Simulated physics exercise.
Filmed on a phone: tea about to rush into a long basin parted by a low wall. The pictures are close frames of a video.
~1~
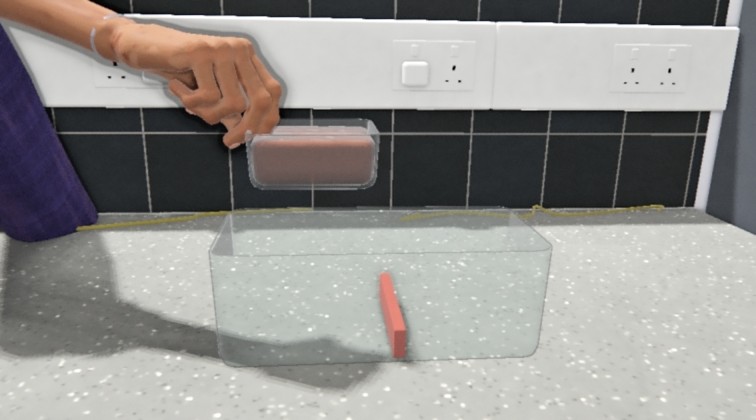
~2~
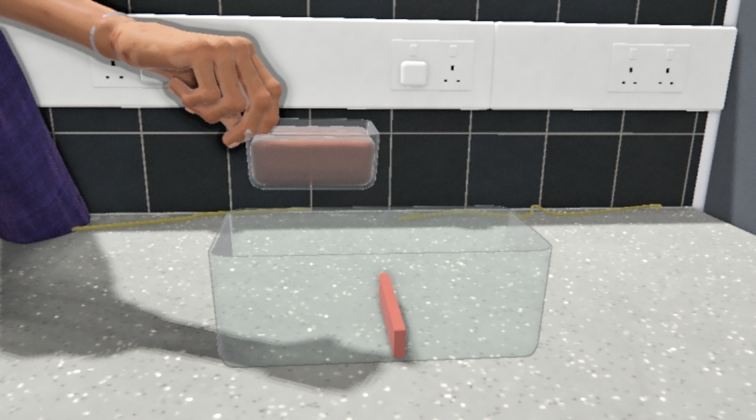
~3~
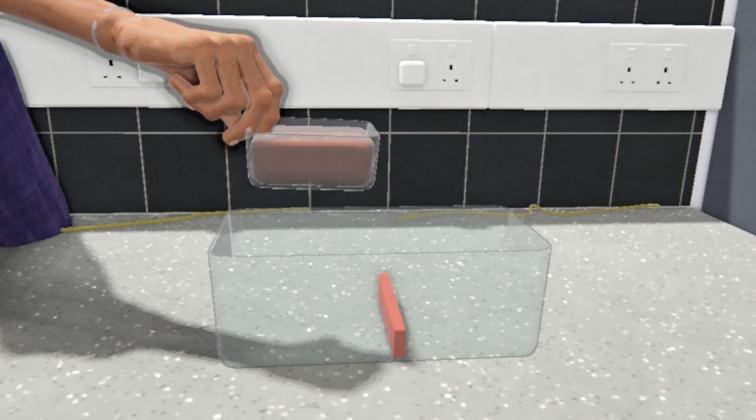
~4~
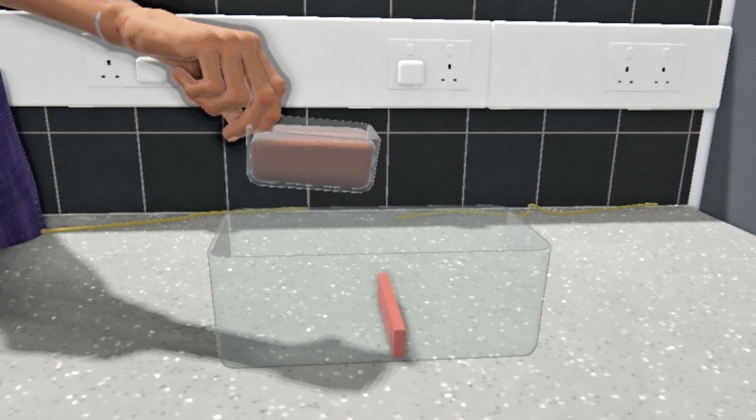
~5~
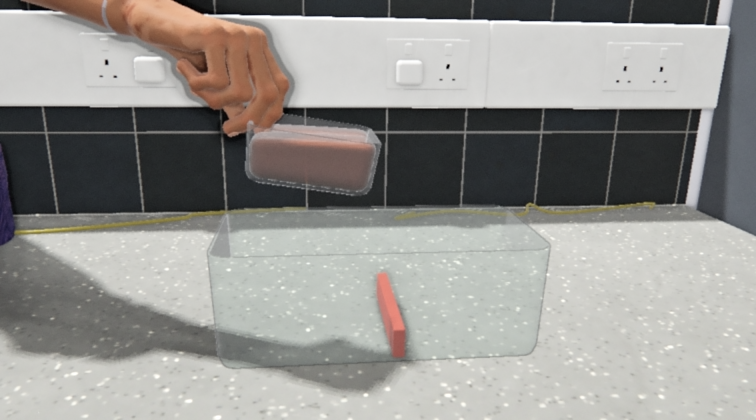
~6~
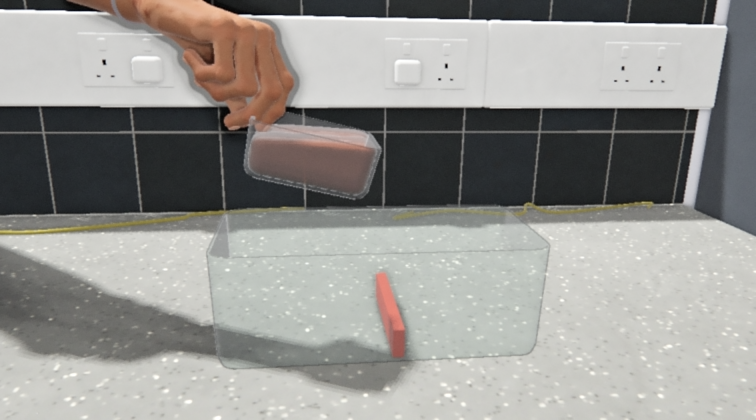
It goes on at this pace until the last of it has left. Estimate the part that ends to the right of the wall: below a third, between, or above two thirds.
In the end above two thirds is right of the wall.
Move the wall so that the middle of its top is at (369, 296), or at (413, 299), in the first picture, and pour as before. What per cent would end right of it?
Near 85 % and 60 %.
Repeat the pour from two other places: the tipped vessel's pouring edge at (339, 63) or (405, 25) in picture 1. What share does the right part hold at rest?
The first gives 60 %, the second 75 %.
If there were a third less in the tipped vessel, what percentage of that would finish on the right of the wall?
Some 65 per cent.
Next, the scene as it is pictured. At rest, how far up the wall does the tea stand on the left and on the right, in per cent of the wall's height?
Some 20 per cent left and 60 right.
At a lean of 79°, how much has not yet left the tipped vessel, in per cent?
Some 25 per cent.
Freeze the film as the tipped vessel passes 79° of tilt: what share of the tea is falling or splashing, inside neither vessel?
Near 30 %.
A moment on, the tilt is 79° and 23 per cent is still to pour, 1 is left of the wall and 47 right of it.
Next, the tilt is 114° and 1 per cent is still to pour, 23 is left of the wall and 74 right of it.
Then the tilt is 117° and 0 per cent is still to pour, 25 is left of the wall and 74 right of it.
Later the tilt is 117° and 0 per cent is still to pour, 26 is left of the wall and 74 right of it.
In the end 26 per cent lies left of the wall, 74 right of it and 0 outside.
